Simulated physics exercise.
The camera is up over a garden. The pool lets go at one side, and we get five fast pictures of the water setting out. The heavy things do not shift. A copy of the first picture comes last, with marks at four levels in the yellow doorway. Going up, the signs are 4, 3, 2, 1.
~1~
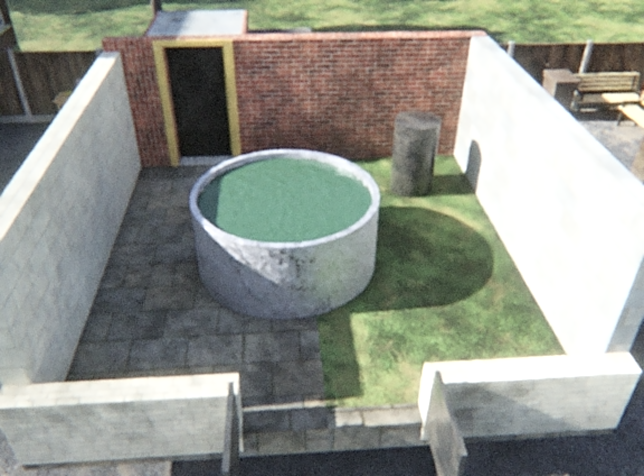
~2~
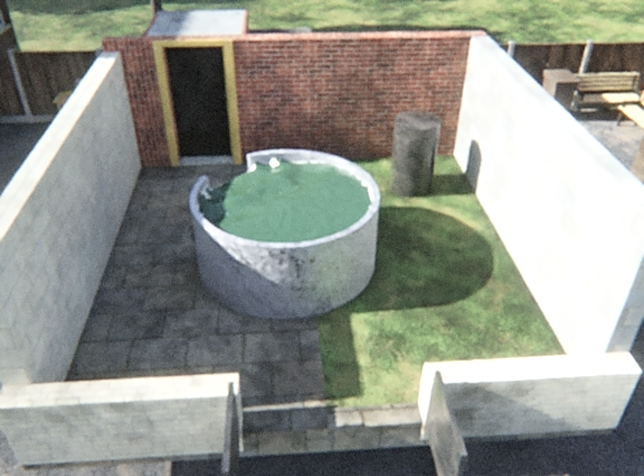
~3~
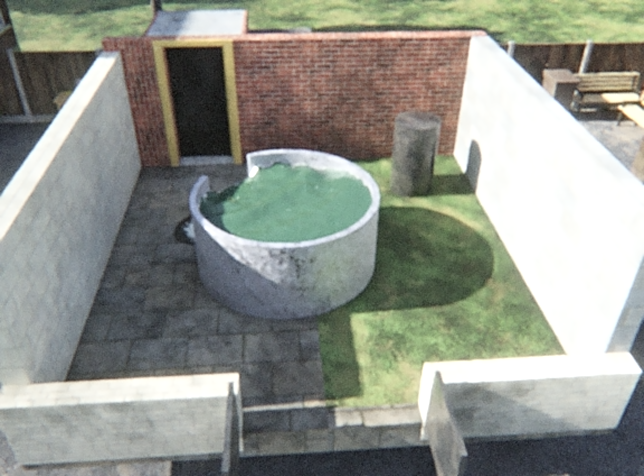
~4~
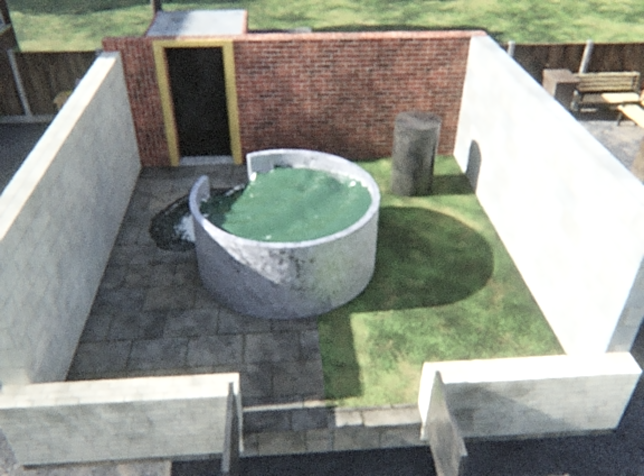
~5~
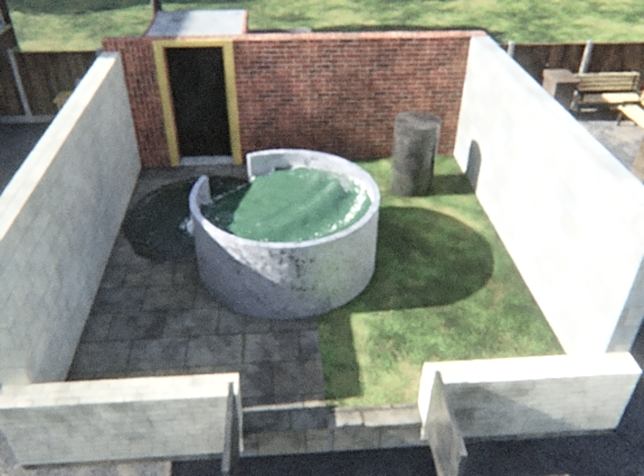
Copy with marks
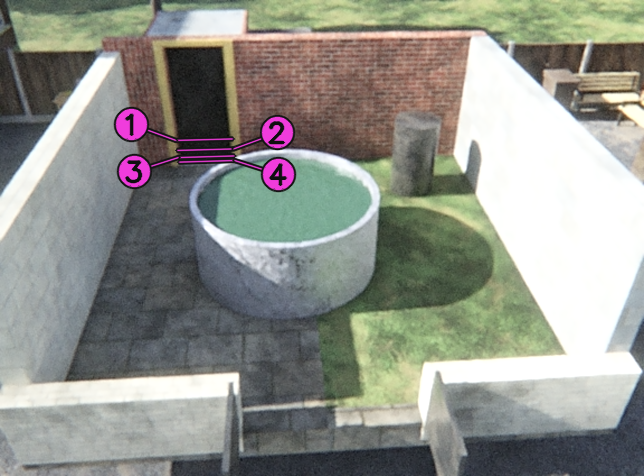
Green water pours through a gap in the round pool's wall and spreads across the paving.
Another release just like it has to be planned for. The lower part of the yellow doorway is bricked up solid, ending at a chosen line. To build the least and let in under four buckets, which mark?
Choose 1.
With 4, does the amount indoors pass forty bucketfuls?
Yes, it does.
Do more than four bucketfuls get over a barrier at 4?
Yes.
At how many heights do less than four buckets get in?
One of them.
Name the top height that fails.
Height 2.
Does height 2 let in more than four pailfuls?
Yes, it does.
On the marked copy, 1 at (204, 139); 2 at (205, 149); 3 at (206, 156); 4 at (206, 161); from the bottom up 4, 3, 2, 1.
If 1 is chosen, a splash gets over, under a bucket.
If 2 is chosen, about 11 bucketfuls get in.
If 3 is chosen, dozens of bucketfuls pour in.
If 4 is chosen, dozens of bucketfuls pour in.
